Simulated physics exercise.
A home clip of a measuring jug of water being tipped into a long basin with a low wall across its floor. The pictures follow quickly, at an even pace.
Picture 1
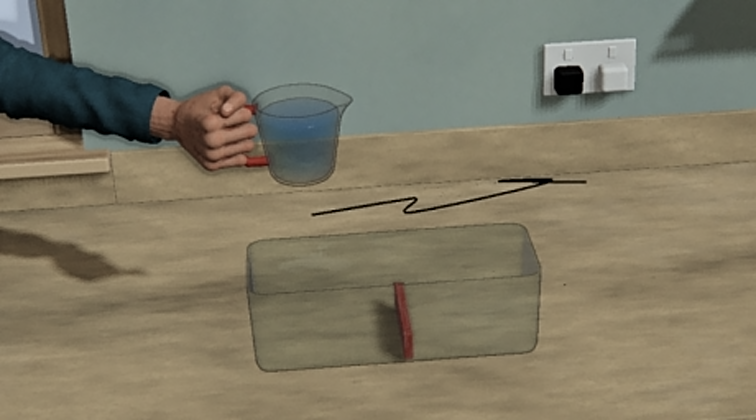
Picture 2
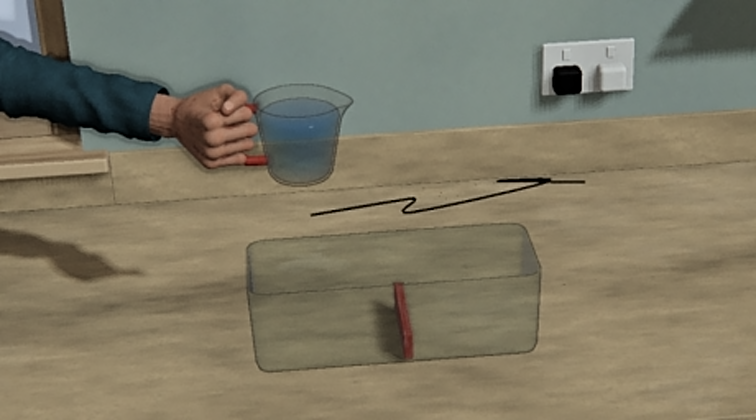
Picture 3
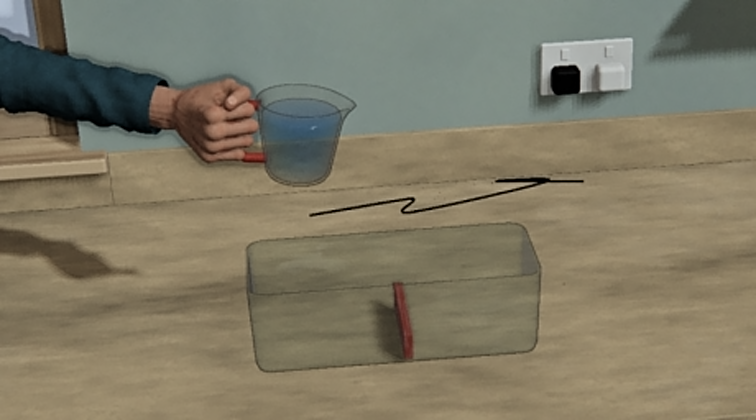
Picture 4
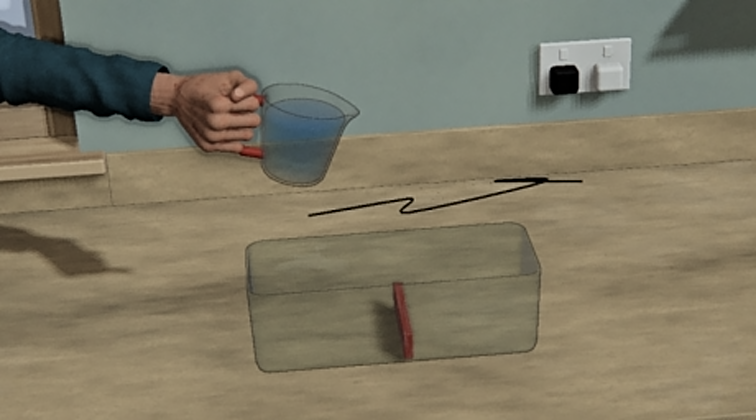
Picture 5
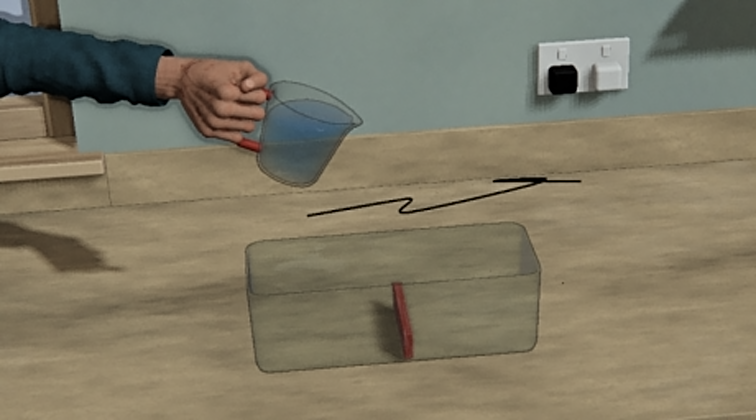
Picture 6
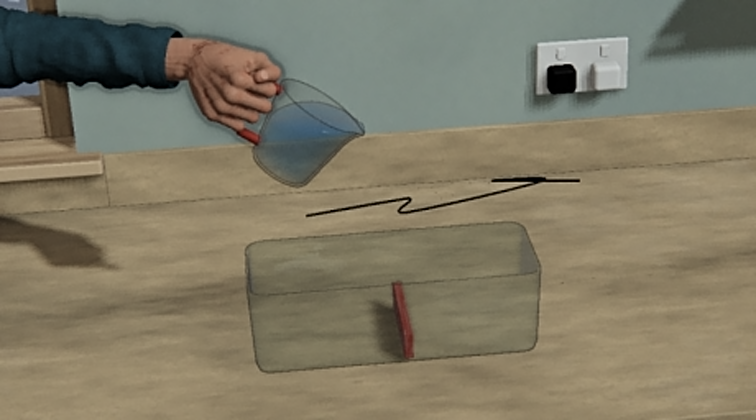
On a wooden worktop, a hand holds a clear jug of blue water above a long, clear basin with a low red wall inside, then tilts the jug steadily to the right until the water reaches its lip.
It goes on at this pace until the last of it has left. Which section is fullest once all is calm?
The right part.
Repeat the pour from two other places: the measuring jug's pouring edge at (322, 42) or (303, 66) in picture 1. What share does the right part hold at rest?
First some 35, then 5 per cent.
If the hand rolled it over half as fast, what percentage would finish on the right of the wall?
Roughly 80 in a hundred.
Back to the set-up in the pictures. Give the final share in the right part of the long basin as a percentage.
Some 65 per cent.
A moment on, the tilt is 98° and 39 per cent is still to pour, 0 is left of the wall and 18 right of it.
Next, the tilt is 103° and 6 per cent is still to pour, 23 is left of the wall and 55 right of it.
Then the tilt is 103° and 0 per cent is still to pour, 29 is left of the wall and 67 right of it.
Later the tilt is 103° and 0 per cent is still to pour, 30 is left of the wall and 67 right of it.
Finally, 30 per cent lies left of the wall, 67 right of it and 2 outside.
